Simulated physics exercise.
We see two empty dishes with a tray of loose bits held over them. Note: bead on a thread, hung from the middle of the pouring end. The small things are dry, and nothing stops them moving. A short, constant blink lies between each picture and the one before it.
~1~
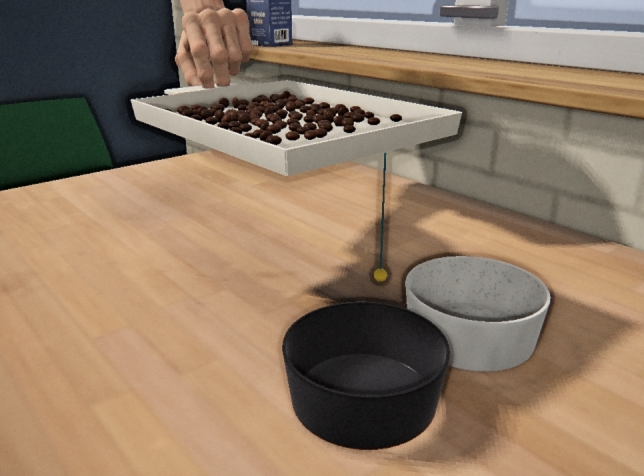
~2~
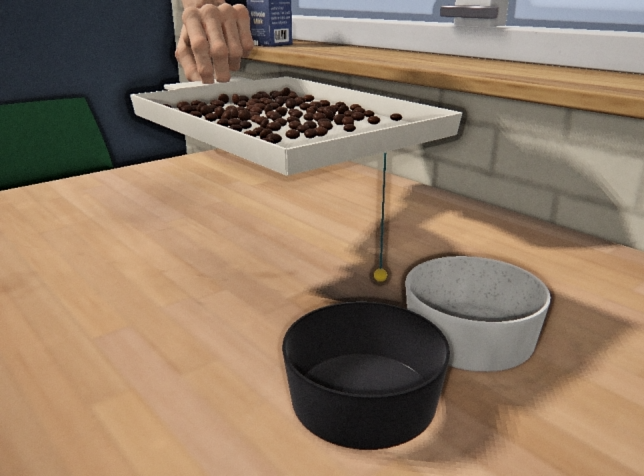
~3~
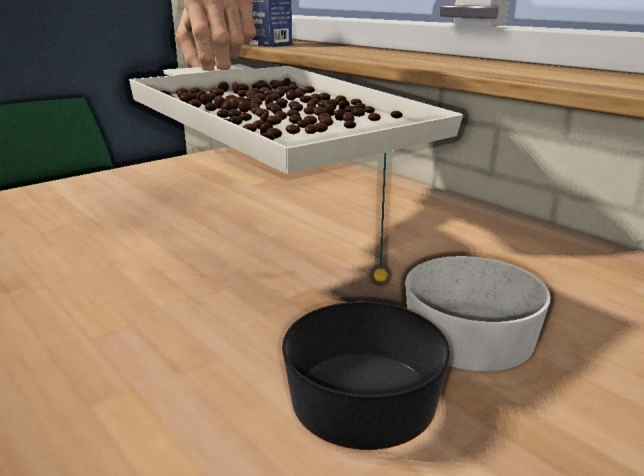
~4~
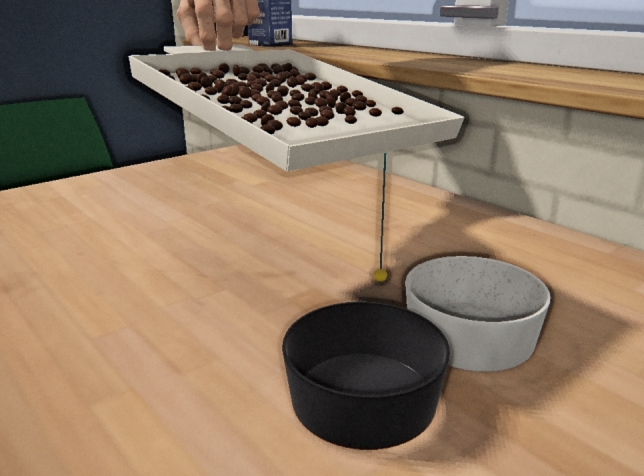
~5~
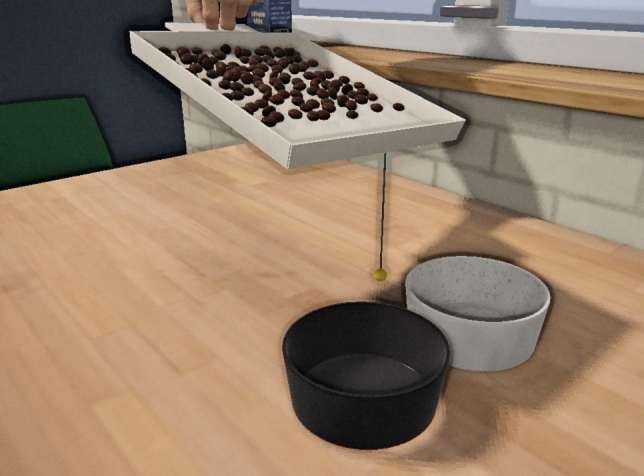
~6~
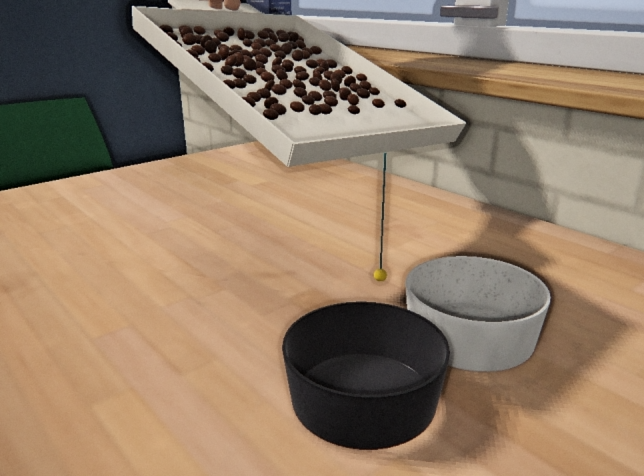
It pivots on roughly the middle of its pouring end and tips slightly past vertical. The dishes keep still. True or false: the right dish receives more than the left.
True.
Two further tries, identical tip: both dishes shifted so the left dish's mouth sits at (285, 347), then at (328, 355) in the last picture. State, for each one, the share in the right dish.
About 60 per cent first, then about 80 per cent.
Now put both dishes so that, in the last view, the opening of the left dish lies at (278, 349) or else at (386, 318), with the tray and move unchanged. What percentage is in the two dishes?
First some 60, then 80 per cent.
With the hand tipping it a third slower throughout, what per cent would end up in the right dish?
Something like 70 percent, give or take.
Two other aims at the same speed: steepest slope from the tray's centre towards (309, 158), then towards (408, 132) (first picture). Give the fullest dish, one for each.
So: The left-standing dish on the first go, the right-standing dish on the second.
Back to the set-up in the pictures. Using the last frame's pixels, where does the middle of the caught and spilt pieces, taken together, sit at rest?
I'd place the middle at about (470, 331).
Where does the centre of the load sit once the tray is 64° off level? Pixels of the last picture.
In the last view, the load is centred near (406, 114).
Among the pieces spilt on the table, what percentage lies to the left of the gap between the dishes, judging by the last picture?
About 40 percent.
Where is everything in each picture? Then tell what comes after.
Corners of the pouring end at (286, 149) and (458, 112), level; middle of the load at (269, 113), flat chocolate drops; left dish at (426, 408); right dish at (535, 336); bead on its thread at (380, 275), in the first frame.
Corners of the pouring end at (287, 148) and (458, 113), level; middle of the load at (269, 110), in the second frame.
Corners of the pouring end at (288, 147) and (459, 114), tipped barely, lowest at the right corner; middle of the load at (269, 101), in the third frame.
Corners of the pouring end at (290, 145) and (461, 117), tipped a little, lowest at the right corner; middle of the load at (270, 88), in the fourth frame.
Corners of the pouring end at (292, 143) and (462, 119), tipped a little, lowest at the right corner; middle of the load at (274, 76), in the fifth frame.
Corners of the pouring end at (294, 142) and (463, 122), tipped clearly, lowest at the right corner; middle of the load at (277, 63); left dish at (426, 408); right dish at (535, 336), in the sixth frame.
Soon, tray tipped steeply; nearly all on the tray; a stray few in the air.
A while on, tray tipped past a quarter turn; about half on the tray; a small part in the left dish; about a third in the right dish; a small part outside both; a small part in the air.
Towards the end, tray tipped past a quarter turn; about a quarter in the left dish; most in the right dish; a small part outside both.
Finally, tray tipped past a quarter turn; about a quarter in the left dish; most in the right dish; a small part outside both.
